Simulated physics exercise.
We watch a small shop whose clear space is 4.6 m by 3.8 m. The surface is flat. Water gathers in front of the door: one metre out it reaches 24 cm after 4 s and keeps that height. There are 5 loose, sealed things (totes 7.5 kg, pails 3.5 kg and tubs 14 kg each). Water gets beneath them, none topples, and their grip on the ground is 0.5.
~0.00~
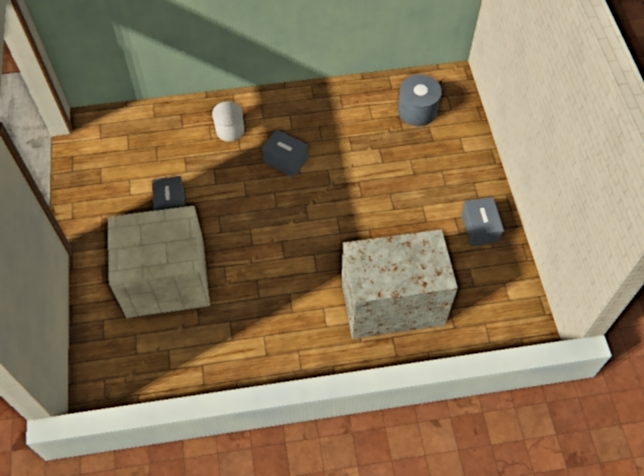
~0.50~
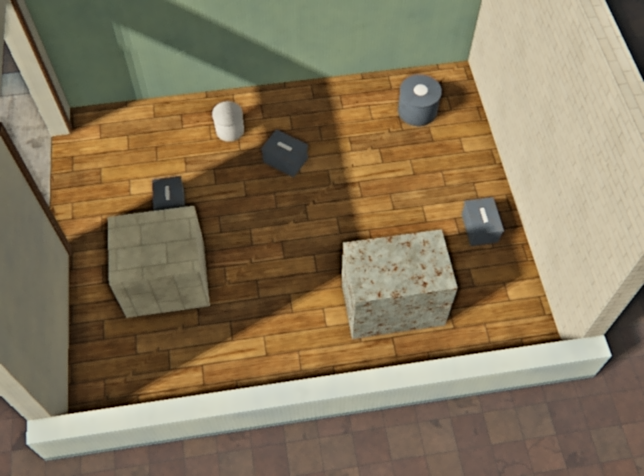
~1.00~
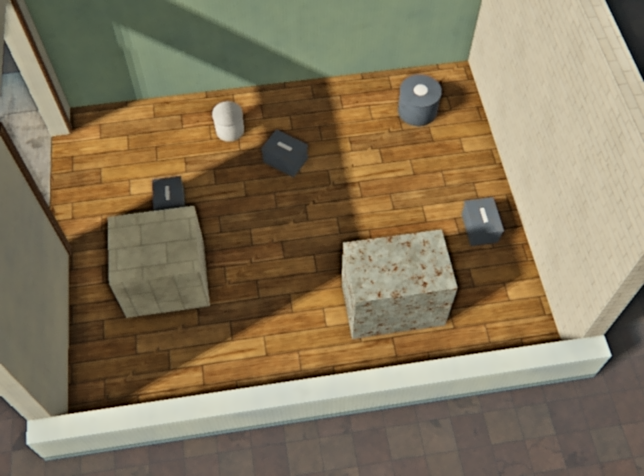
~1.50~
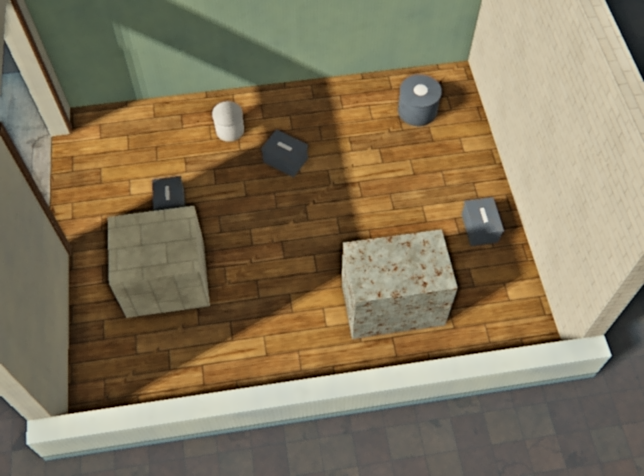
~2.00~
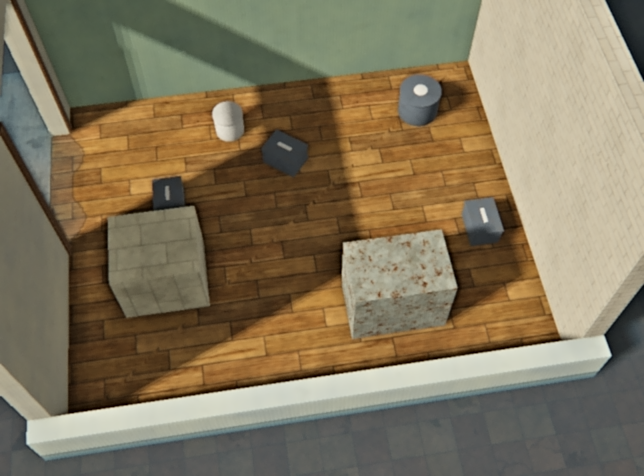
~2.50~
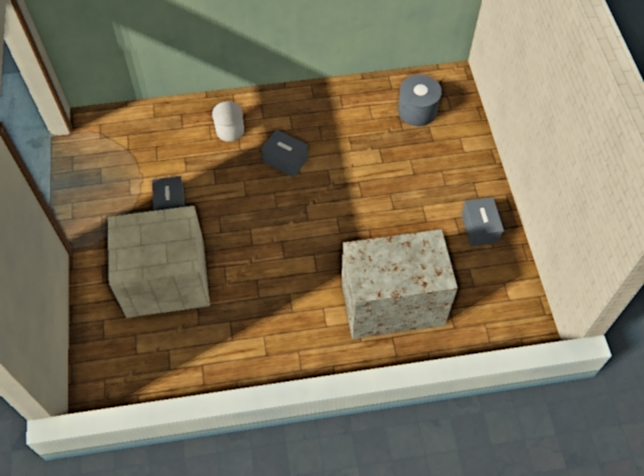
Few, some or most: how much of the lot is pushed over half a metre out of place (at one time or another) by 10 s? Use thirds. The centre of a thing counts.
Share: Two thirds or above.
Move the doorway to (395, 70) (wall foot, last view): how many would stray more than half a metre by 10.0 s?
In that case 2 of them.
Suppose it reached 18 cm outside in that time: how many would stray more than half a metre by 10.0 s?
In that case 4 of them.
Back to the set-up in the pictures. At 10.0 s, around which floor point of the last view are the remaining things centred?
At about (422, 324).
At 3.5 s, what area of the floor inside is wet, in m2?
Some 3.0 m2.
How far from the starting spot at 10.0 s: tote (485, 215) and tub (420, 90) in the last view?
In turn: 150 cm, 250 cm.
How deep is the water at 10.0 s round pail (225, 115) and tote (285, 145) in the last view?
About 17 and 19 cm.
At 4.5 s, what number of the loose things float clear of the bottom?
I count 0.
After 3.5 s 0 of 5 are over 50 cm from their spots; 0 afloat.
After 4.5 s 2 of 5 are over 50 cm from their spots; 0 afloat.
After 7.0 s 4 of 5 are over 50 cm from their spots; 4 afloat.
After 10.0 s 5 of 5 are over 50 cm from their spots, and 5 have been at some point; 4 afloat.
